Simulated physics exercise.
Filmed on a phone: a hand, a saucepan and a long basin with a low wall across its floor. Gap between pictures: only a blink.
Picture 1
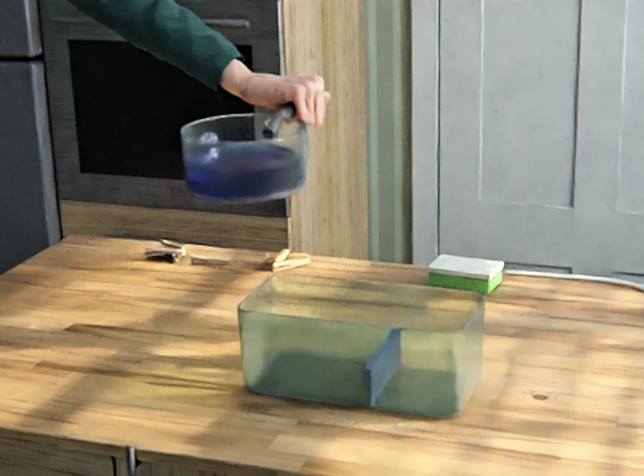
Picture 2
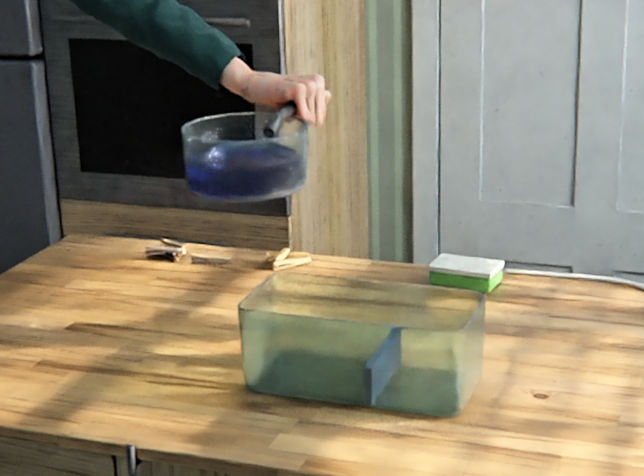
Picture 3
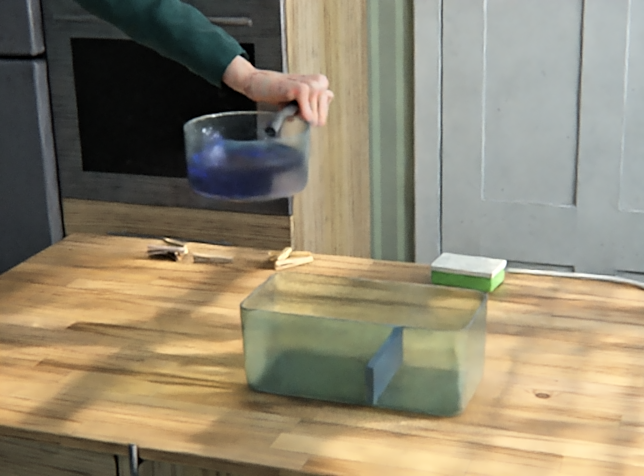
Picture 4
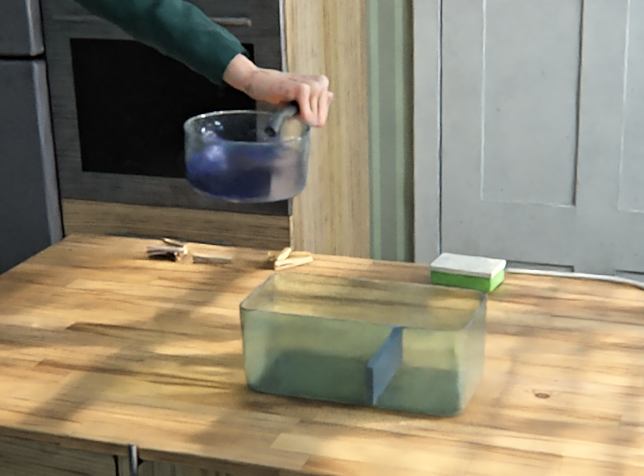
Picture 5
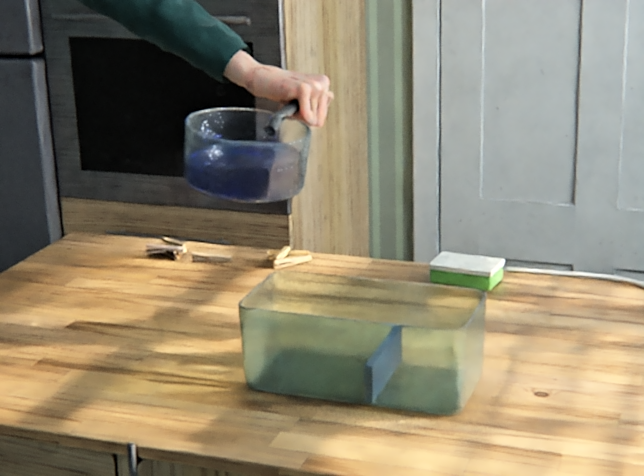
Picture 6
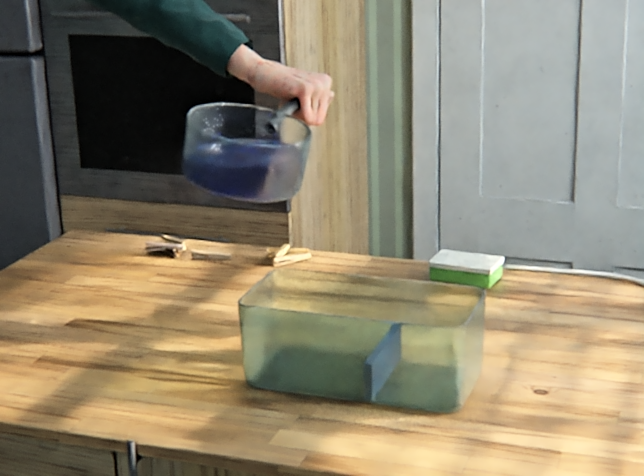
In a kitchen, a hand in a green sleeve held a clear saucepan of blue liquid above and behind a long see-through basin on a wooden counter, and slowly tilted it slightly to the right.
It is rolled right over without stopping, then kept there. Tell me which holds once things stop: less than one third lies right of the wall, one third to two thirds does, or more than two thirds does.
The share right of the wall is going to stay short of a third.
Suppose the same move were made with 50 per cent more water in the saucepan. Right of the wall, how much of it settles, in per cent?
Close to 25 per cent, more or less.
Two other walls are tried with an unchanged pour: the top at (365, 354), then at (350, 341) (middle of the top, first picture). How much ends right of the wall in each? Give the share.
In turn some 25 and 45 in a hundred.
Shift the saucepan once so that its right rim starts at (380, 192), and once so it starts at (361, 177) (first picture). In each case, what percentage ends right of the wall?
You'd see around 85 per cent, and then around 70 per cent.
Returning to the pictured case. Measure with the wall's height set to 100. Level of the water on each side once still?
The left part 60 per cent, the right part 0.
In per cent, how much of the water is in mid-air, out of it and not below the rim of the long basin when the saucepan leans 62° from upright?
I'd say some 25 per cent of it.
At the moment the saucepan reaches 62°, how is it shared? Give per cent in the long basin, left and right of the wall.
Reading: Left some 5 %, right some 0 %.
A moment on, the saucepan is tipped part way and 71 per cent is still to pour, 3 is left of the wall and 0 right of it.
Next, the saucepan is tipped on its side and 16 per cent is still to pour, 66 is left of the wall and 1 right of it.
Then the saucepan is tipped right over and 0 per cent is still to pour, 95 is left of the wall and 2 right of it.
Later the saucepan is tipped right over and 0 per cent is still to pour, 96 is left of the wall and 2 right of it.
In the end 96 per cent lies left of the wall, 2 right of it and 2 outside.
